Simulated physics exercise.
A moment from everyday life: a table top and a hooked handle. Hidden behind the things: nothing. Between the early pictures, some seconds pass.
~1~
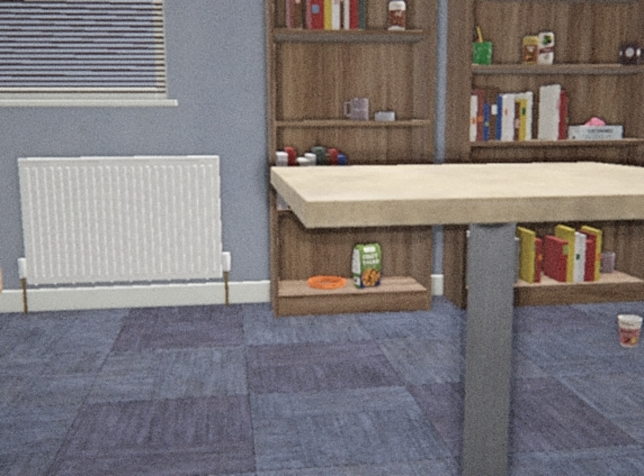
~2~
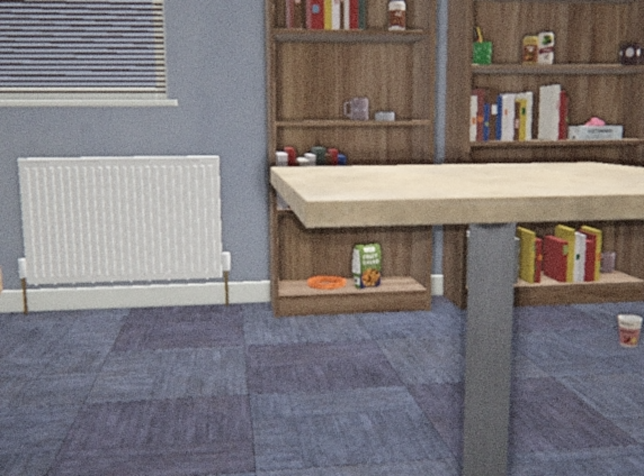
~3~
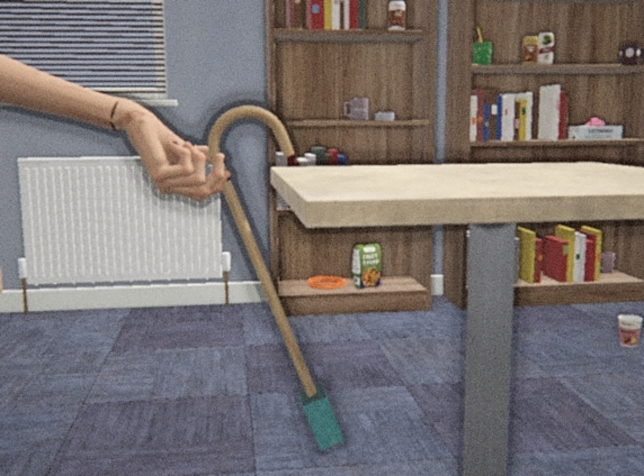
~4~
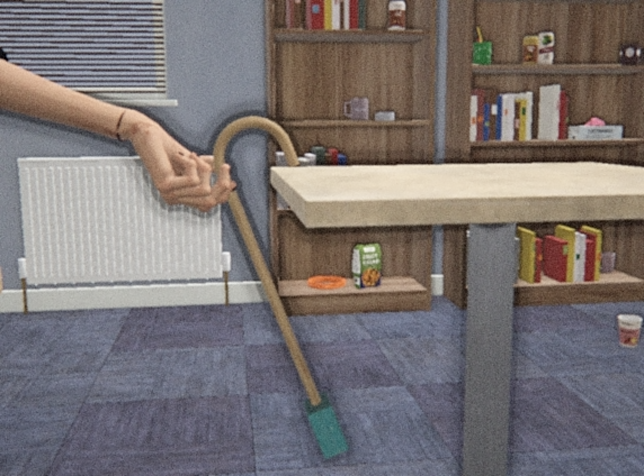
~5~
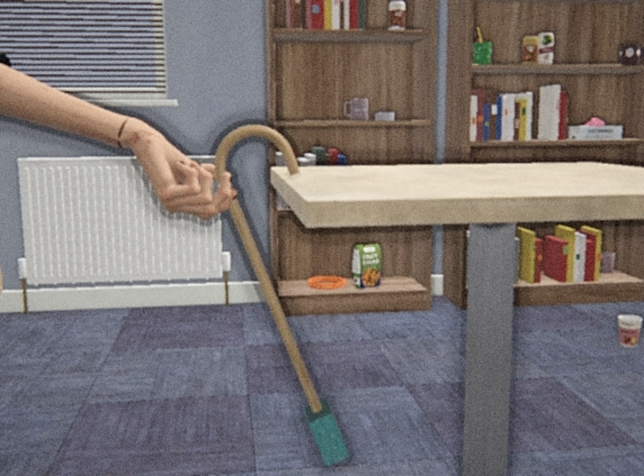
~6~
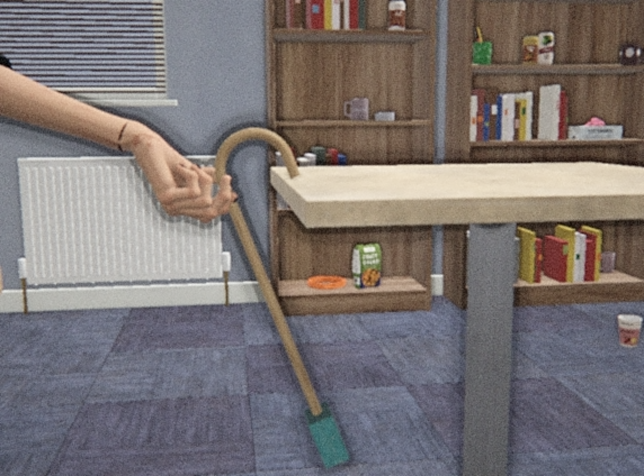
At first, a pale table top stands before bookshelves and a white radiator, with nothing moving. Then a hand is seen at the left, holding a hooked handle with a turquoise brush at its lower end. The hand shifts it slightly right and down, bringing the hook's tip to the table's edge, and keeps holding it.
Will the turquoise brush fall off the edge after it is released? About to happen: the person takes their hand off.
Chances are it will not budge.
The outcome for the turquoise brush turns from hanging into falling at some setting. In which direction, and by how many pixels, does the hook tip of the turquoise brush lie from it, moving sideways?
The flip comes at close to 12 pixels toward the left.
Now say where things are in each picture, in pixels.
The first frame shows table (494, 185).
The second frame shows table (494, 185).
The third frame shows still on the way; turquoise brush (296, 275); table (494, 185).
The fourth frame shows still on the way; turquoise brush (301, 285); table (494, 185).
The fifth frame shows still on the way; turquoise brush (302, 293); table (494, 185).
The sixth frame shows in place, still held; turquoise brush (302, 296); table (494, 185).
Then, 0.40 s later than the last frame, turquoise brush at rest near (301, 296).
When it is over, the turquoise brush hangs from the table, near (301, 296).
